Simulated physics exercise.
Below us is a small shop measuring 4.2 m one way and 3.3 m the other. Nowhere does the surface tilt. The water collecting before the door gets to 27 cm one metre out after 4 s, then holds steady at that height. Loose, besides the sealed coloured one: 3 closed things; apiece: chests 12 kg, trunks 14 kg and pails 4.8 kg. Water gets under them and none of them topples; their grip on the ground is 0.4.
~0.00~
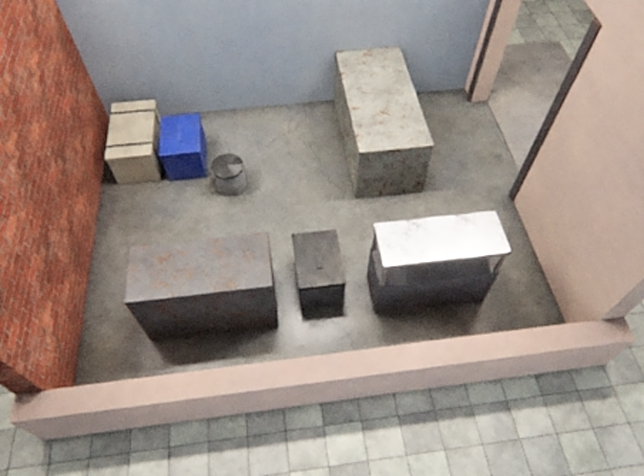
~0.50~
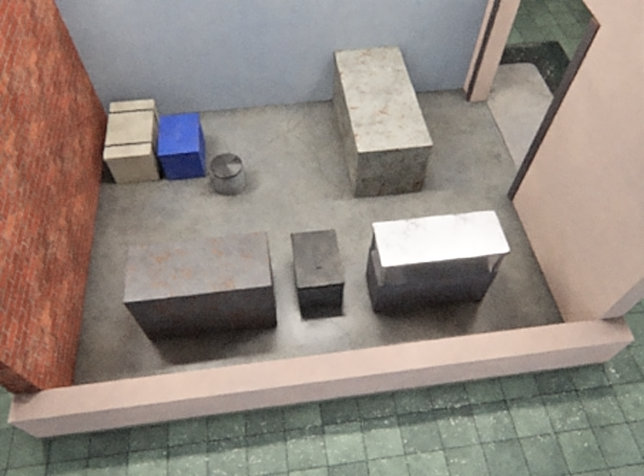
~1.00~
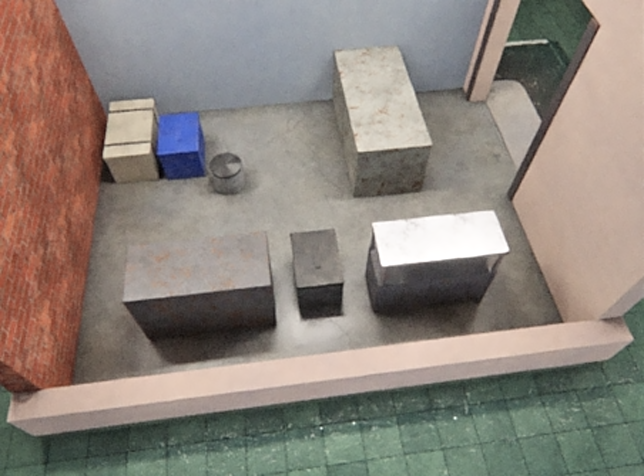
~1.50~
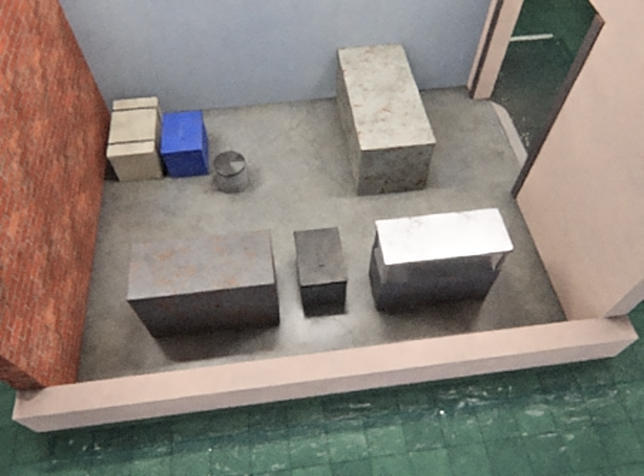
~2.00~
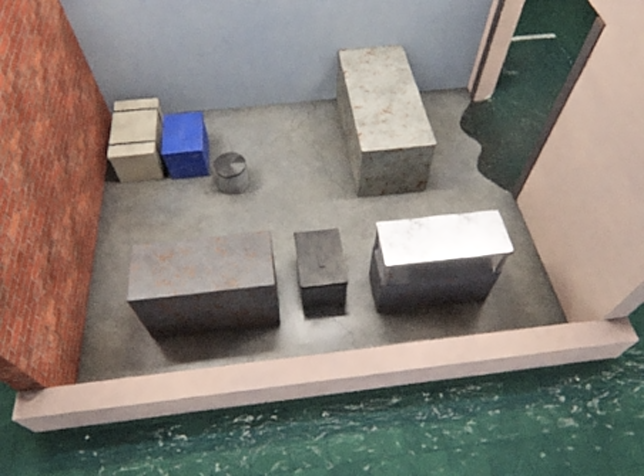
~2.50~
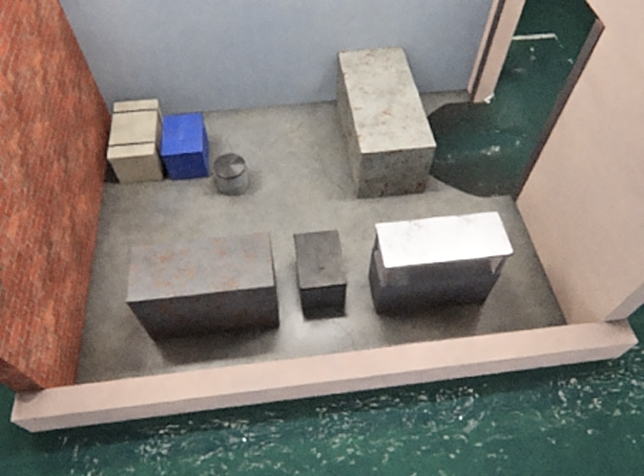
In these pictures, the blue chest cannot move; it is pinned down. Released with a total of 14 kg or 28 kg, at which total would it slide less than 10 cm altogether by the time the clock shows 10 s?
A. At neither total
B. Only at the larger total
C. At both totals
Option B: Only at the larger total.
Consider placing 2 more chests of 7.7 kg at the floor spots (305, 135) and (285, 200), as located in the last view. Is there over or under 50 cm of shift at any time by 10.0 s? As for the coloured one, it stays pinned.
Result, in order - falls shy; exceeds it.
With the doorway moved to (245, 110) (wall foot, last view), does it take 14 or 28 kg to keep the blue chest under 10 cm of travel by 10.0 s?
In that case neither load is enough.
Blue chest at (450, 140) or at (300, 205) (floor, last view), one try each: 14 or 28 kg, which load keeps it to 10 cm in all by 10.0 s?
Respectively, neither option succeeds and the heavy option is needed.
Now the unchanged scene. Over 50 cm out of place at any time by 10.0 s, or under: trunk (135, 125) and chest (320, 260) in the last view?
So that's not as far for the first and further for the second.
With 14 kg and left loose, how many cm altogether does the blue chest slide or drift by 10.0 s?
I'd say roughly 40 centimetres in all.
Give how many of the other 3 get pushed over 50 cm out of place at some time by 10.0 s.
I count 2 of them.
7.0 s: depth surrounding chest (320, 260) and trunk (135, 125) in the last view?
Roughly 7 and 2 cm.
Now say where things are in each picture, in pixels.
The blue chest at (180, 134) rests on the ground; 0.0 m2 under water; 0 of 4 have shifted, in the first frame.
The blue chest at (179, 133), on the bottom; water covers 0.0 m2; 0 of 4 have shifted, in the second frame.
The blue chest at (178, 133), on the bottom; 0.0 m2 under water; 0 of 4 have shifted, in the third frame.
The blue chest at (182, 131) rests on the ground; water covers 0.0 m2; 0 of 4 have shifted, in the fourth frame.
The blue chest at (183, 132) rests on the ground; water covers 0.2 m2; 0 of 4 have shifted, in the fifth frame.
The blue chest at (182, 133) rests on the ground; 0.9 m2 under water; 0 of 4 have shifted, in the sixth frame.
After 3.5 s the blue chest would be 0 cm from its start with 14 kg and 0 cm from its start with 28 kg; 0 cm of water round it then.
After 4.5 s the blue chest would be 0 cm from its start with 14 kg and 0 cm from its start with 28 kg; 0 cm of water round it then.
After 7.0 s the blue chest would be 0 cm from its start with 14 kg and 0 cm from its start with 28 kg; 3 cm of water round it then.
After 10.0 s the blue chest would be 22 cm from its start with 14 kg and 0 cm from its start with 28 kg; 10 cm of water round it then.
